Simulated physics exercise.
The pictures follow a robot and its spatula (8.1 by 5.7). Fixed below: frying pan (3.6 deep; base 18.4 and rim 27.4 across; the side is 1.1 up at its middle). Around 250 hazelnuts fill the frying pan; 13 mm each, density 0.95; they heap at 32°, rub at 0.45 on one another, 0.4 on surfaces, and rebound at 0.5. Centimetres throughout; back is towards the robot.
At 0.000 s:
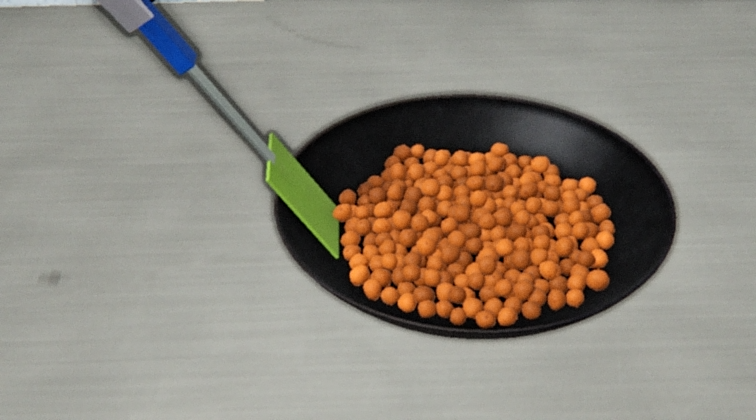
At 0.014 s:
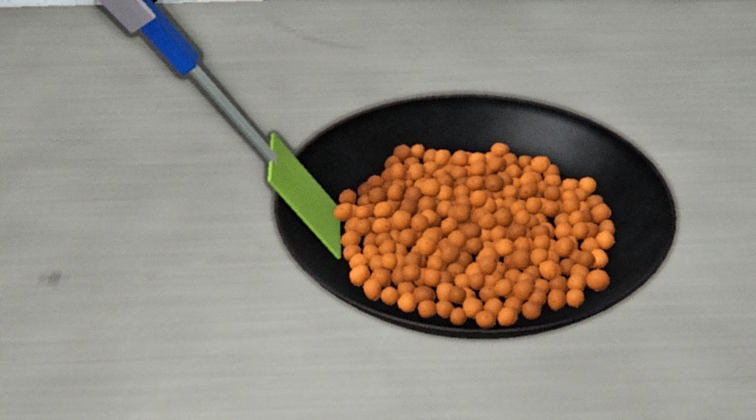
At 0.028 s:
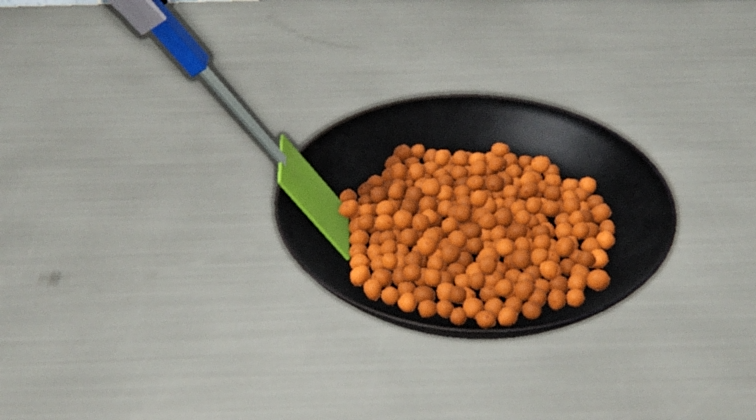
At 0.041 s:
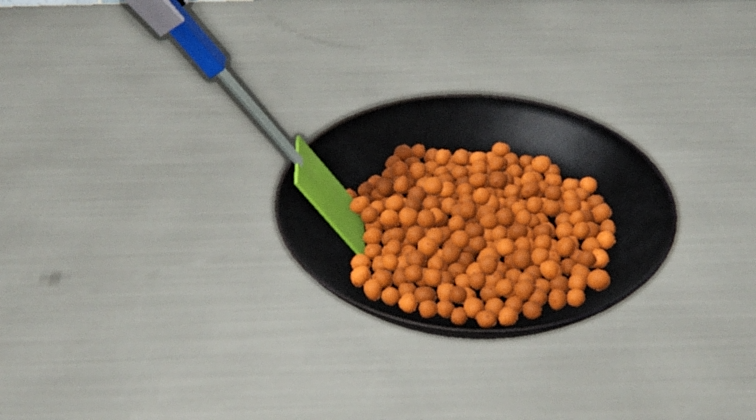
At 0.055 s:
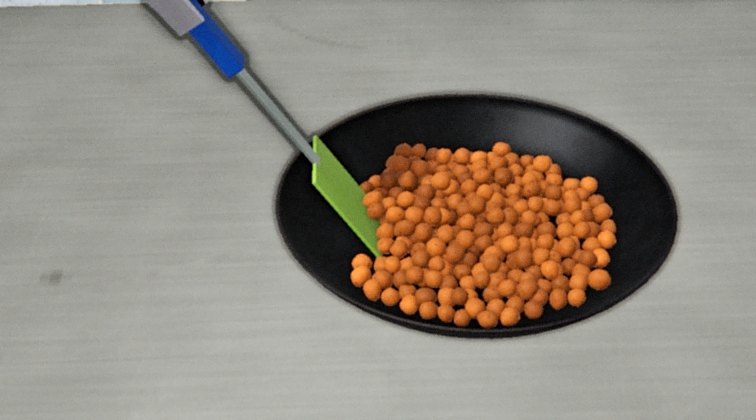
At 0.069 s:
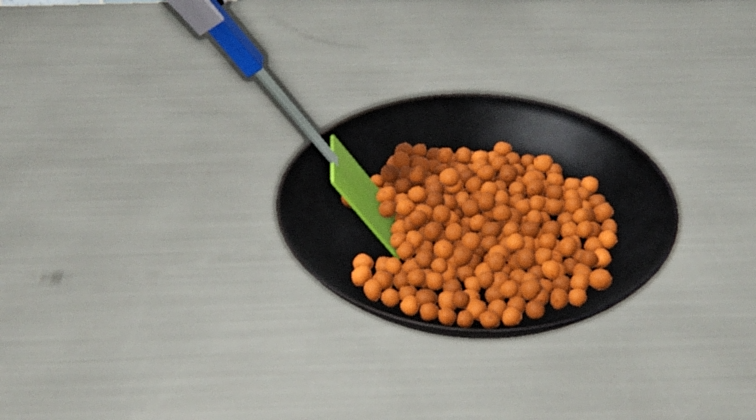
On a grey surface, a green spatula with a blue and grey handle starts at the left side of a black frying pan of round orange-brown hazelnuts, then moves slowly right, pushing the nearest ones inward.
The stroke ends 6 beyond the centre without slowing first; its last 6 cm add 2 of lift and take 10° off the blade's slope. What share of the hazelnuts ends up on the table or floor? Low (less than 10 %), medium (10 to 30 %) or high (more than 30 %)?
A low share, less than 10 %, ends on the table or floor.
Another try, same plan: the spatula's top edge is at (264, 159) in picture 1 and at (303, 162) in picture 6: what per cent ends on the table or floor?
About 0 per cent.
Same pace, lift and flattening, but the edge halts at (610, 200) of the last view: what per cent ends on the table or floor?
About 15 per cent.
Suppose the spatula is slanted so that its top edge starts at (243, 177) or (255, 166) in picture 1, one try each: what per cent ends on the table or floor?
About 0 and 0 per cent.
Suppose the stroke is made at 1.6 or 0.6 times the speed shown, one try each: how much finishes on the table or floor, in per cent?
About 10 and 0 per cent.
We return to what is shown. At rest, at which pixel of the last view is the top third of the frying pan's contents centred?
Near (584, 208).
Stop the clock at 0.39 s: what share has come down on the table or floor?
Roughly 0 per cent.
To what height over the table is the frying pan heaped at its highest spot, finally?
Some 4.0 cm.
After 0.12 s, sloping 57°, highest piece 7 above the table; 253 in the frying pan.
After 0.16 s, sloping 53°, highest piece 7 above the table; 253 in the frying pan.
After 0.39 s, sloping 47°, highest piece 5 above the table; 249 in the frying pan, 3 on the table or floor, 1 on the blade or in flight.
After 1.44 s, sloping 47°, highest piece 4 above the table; 249 in the frying pan, 4 on the table or floor.
At rest, 249 in the frying pan, 4 on the table or floor. That is 2 % on the table or floor.
